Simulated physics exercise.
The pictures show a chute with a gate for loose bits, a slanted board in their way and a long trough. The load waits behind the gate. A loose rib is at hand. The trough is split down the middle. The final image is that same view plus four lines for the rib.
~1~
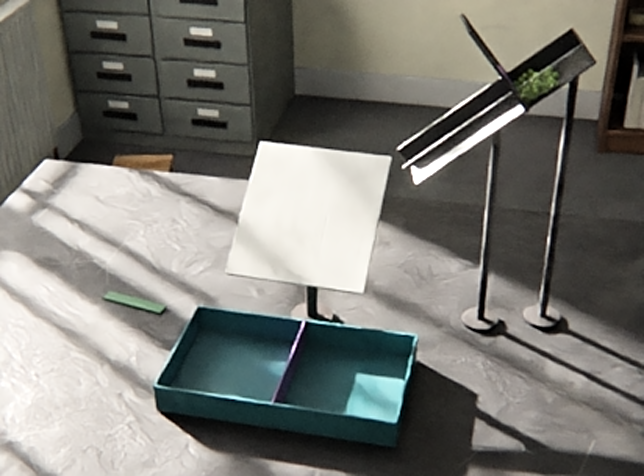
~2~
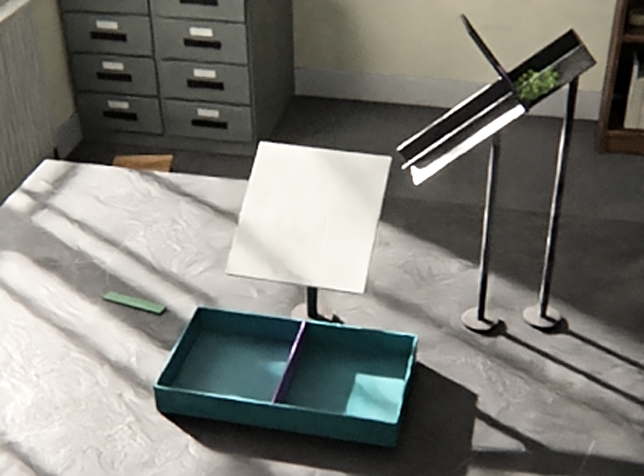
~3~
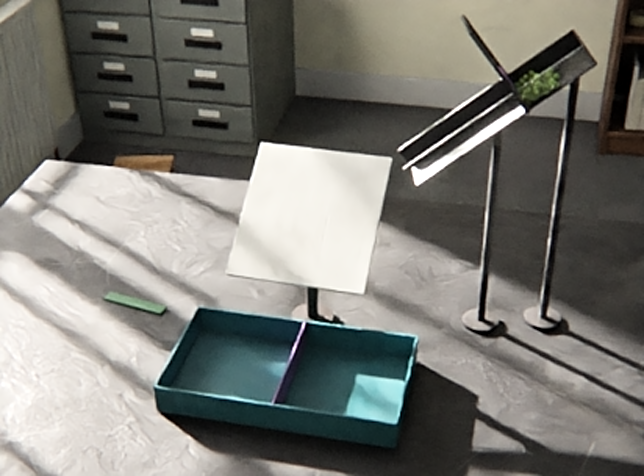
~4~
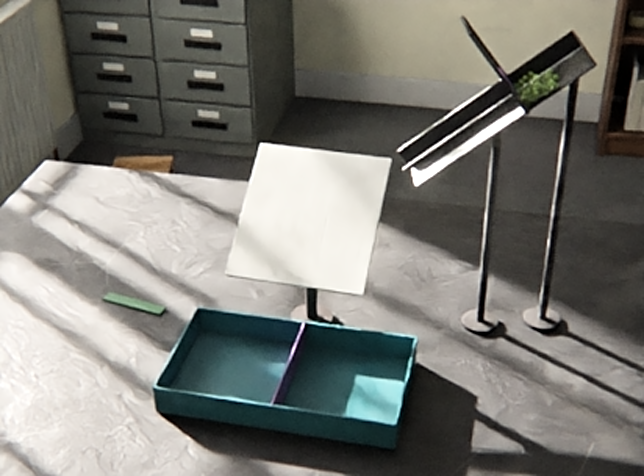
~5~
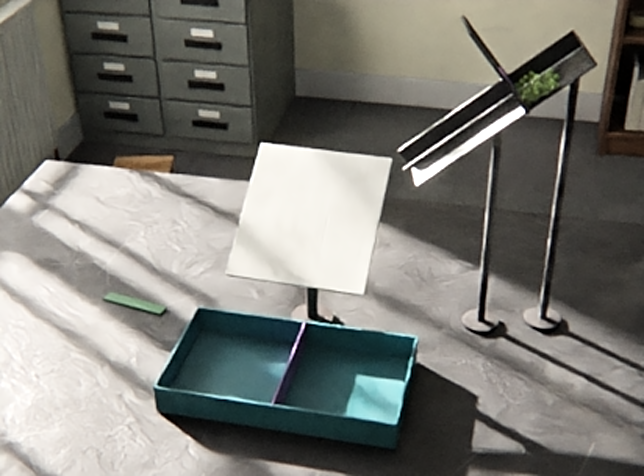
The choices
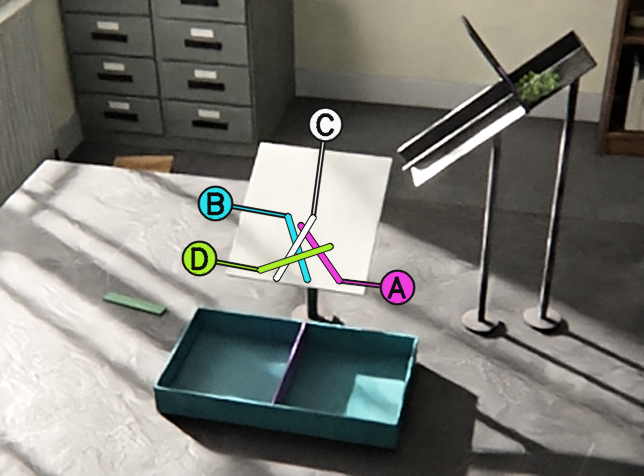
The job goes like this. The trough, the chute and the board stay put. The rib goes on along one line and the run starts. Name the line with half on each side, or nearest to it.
D.
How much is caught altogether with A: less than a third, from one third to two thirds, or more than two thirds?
More than two thirds.
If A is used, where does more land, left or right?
Right.
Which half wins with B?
The right half.
On the marked copy, line A from (300, 225) to (339, 280); line B from (287, 216) to (307, 279); line C from (313, 217) to (276, 278); line D from (330, 246) to (260, 270).
With A, of what is caught, a small share in the left half, all but a few in the right.
With B, of what is caught, only a few in the left half, all but a few in the right.
With C, of what is caught, the bulk in the left half, close to a quarter in the right.
With D, of what is caught, close to two thirds in the left half, close to a third in the right.
